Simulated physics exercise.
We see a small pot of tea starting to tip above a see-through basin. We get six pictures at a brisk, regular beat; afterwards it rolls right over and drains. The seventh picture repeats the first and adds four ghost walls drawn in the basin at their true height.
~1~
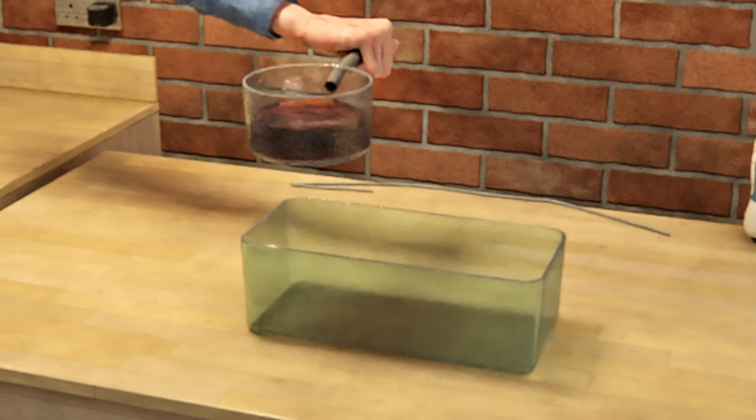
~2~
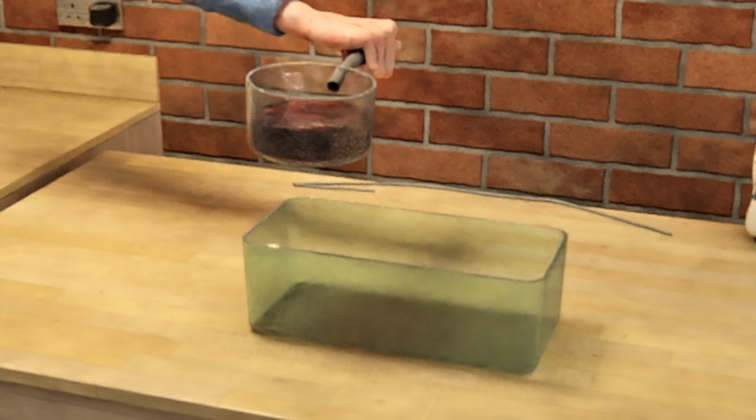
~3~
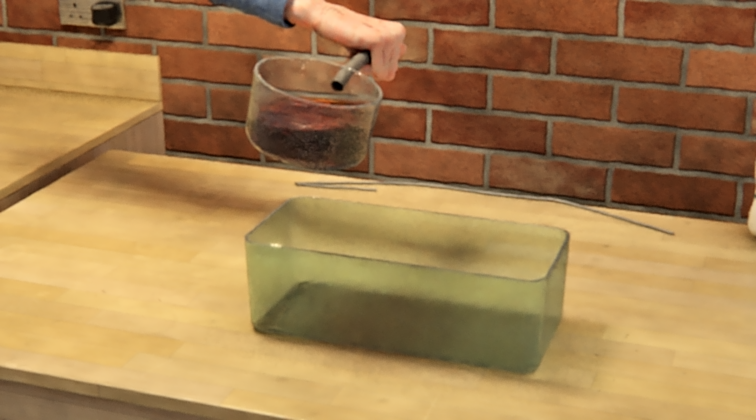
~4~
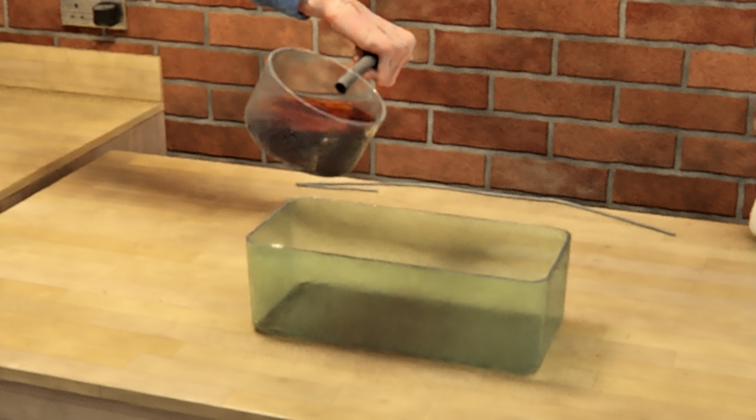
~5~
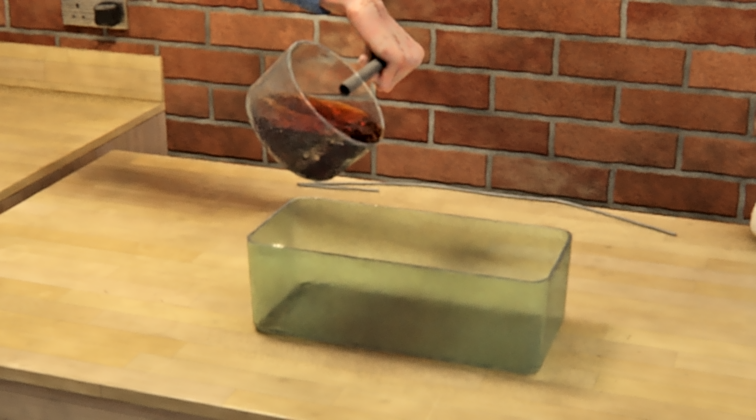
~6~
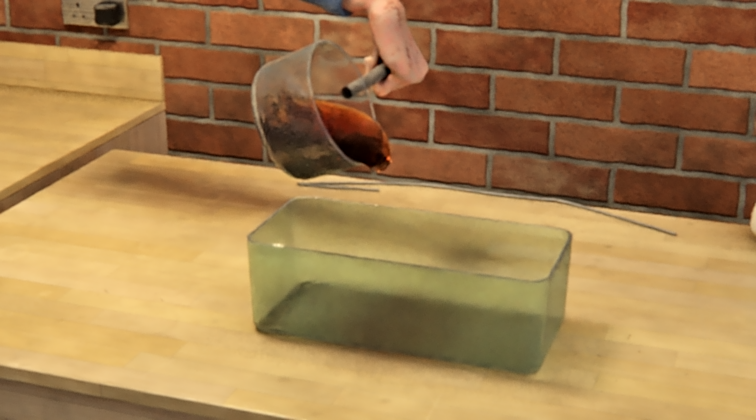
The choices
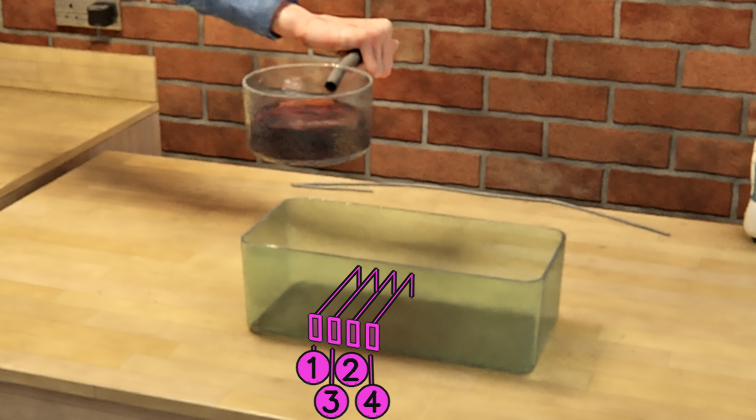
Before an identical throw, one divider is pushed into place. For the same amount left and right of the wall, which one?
Go for 4.
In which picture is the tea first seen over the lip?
Picture 6.
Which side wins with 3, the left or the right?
The right one.
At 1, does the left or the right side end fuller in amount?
The right side.
On the marked copy, 1 at (313, 346); 2 at (351, 352); 3 at (332, 349); 4 at (370, 355).
With 1, about 9 % ends left of the wall and 86 % right of it; 5 % is lost outside.
With 2, about 26 % ends left of the wall and 72 % right of it.
With 3, about 10 % ends left of the wall and 87 % right of it; 3 % is lost outside.
With 4, about 50 % ends left of the wall and 48 % right of it; 3 % is lost outside.
